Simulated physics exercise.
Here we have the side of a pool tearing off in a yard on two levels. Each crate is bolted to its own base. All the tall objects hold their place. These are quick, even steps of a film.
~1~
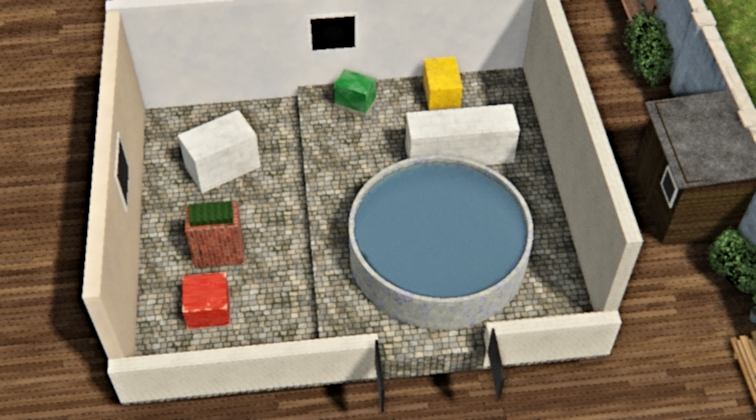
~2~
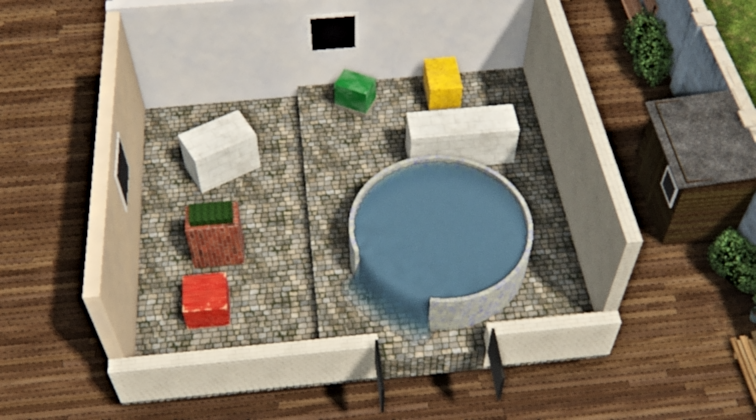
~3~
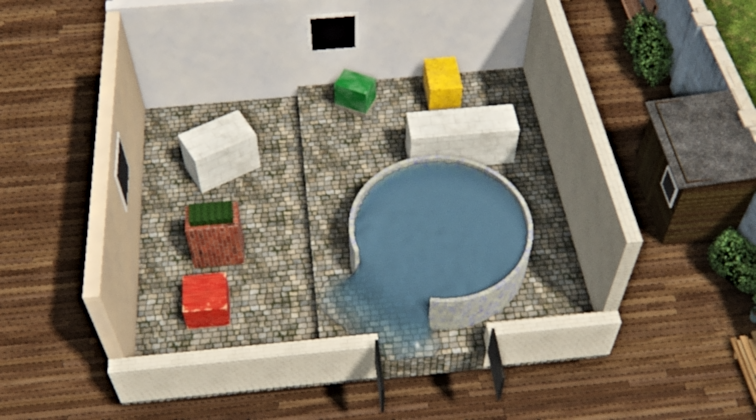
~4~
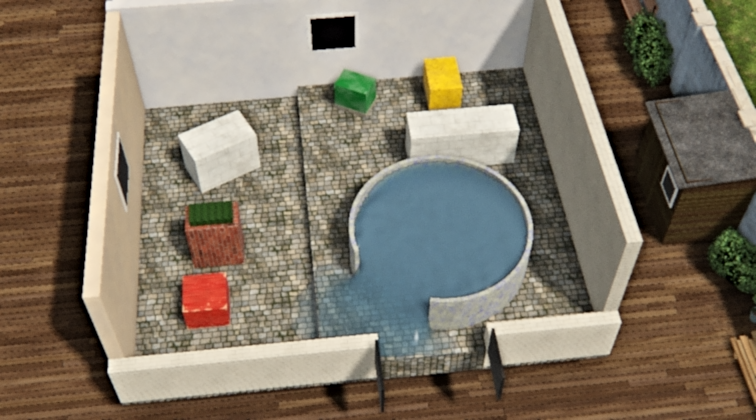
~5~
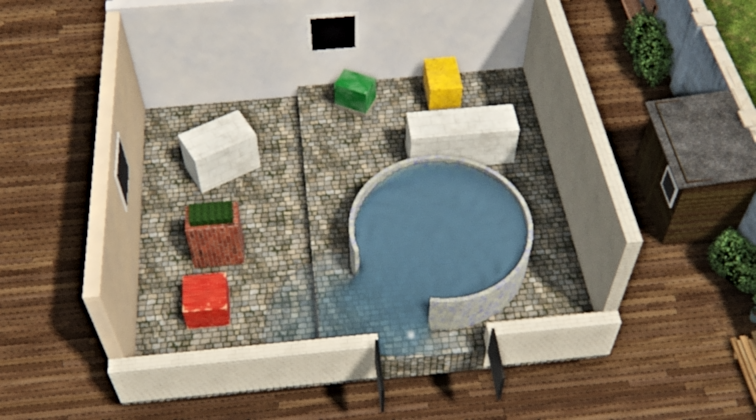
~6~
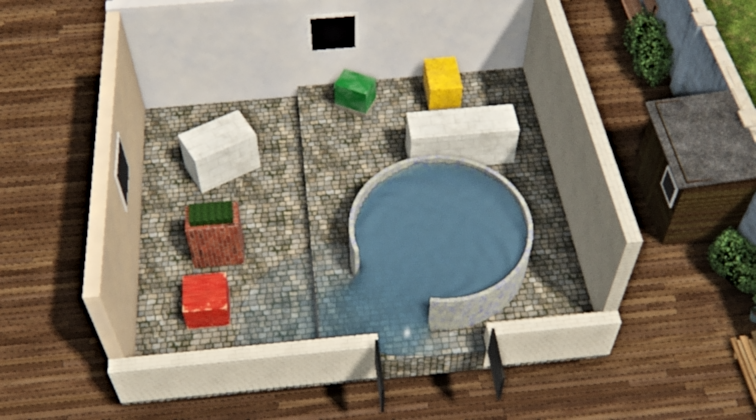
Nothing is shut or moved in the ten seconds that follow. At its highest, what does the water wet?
In the end: The yellow crate escapes dry; the green crate escapes dry; the red crate is wetted.
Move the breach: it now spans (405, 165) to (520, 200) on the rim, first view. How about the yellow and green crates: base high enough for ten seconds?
The yellow one takes water, the green one takes water.
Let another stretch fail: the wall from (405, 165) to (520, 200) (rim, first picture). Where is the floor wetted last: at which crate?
The red crate.
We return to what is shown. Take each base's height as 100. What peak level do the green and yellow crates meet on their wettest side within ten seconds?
In turn 40 and 10 per cent.
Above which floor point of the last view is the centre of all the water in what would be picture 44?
Around (293, 243).
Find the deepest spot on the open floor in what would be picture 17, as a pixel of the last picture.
Around (136, 353).
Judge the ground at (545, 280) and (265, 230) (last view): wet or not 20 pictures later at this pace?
One after the other: Clear, covered.
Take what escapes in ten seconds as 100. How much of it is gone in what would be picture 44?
Roughly 85 per cent.
A moment on, water covers 15 % of the floor; the yellow crate not reached, the green crate not reached, the red crate water round its plinth.
Next, water covers 25 % of the floor; the yellow crate not reached, the green crate not reached, the red crate water round its plinth.
Then, water covers 45 % of the floor; the yellow crate not reached, the green crate not reached, the red crate water round its plinth.
Later, water covers 55 % of the floor; the yellow crate not reached, the green crate water round its plinth, the red crate water round its plinth.
In the end, water covers 55 % of the floor; the yellow crate stayed above the water, the green crate stayed above the water, the red crate was topped.
